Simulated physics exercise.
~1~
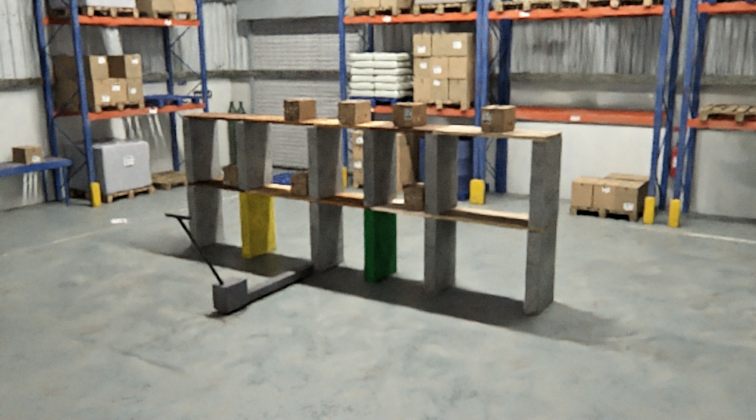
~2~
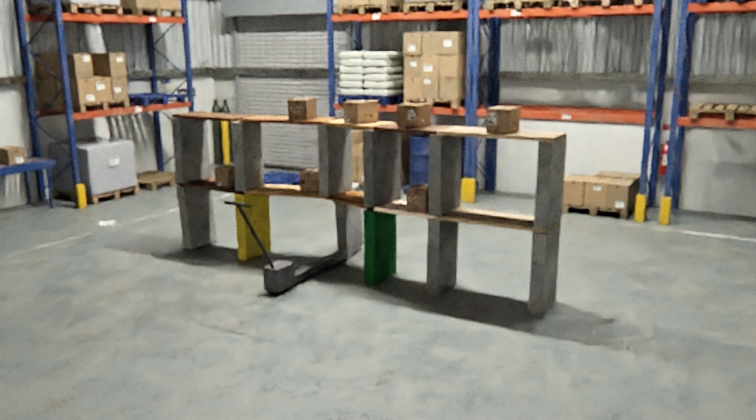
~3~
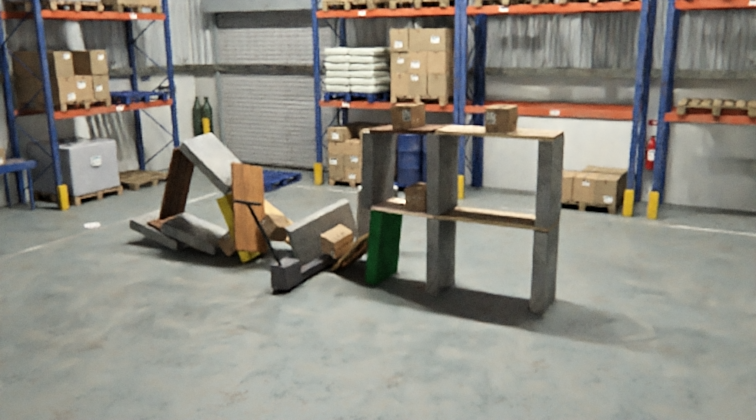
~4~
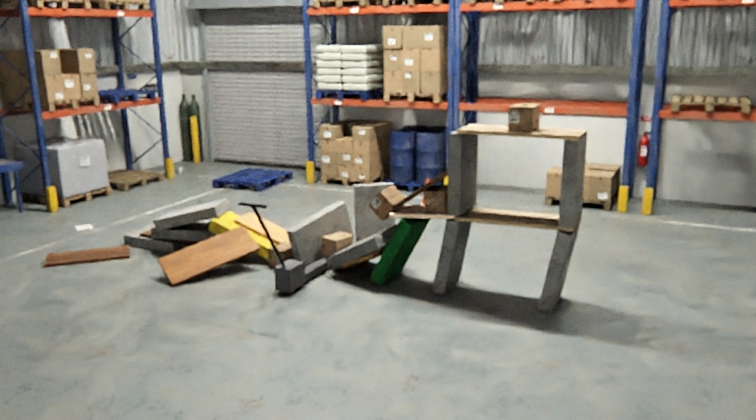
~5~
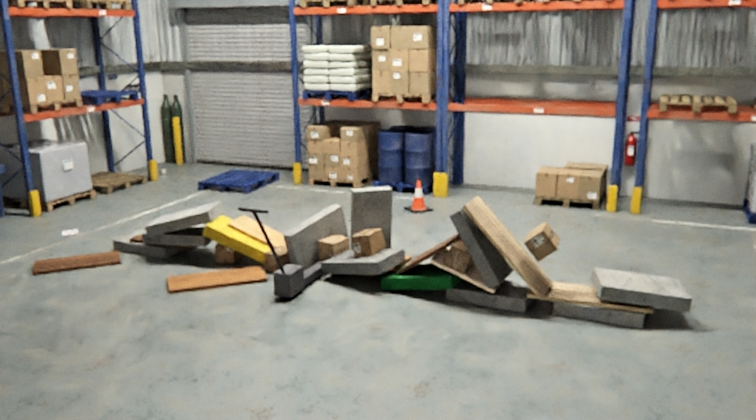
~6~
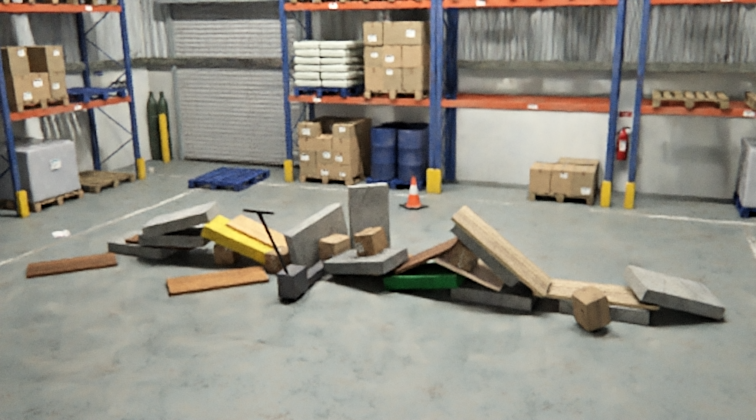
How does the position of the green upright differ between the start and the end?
At the start the green upright stands upright beneath the boards, and at the end it lies on its side among the fallen pieces.
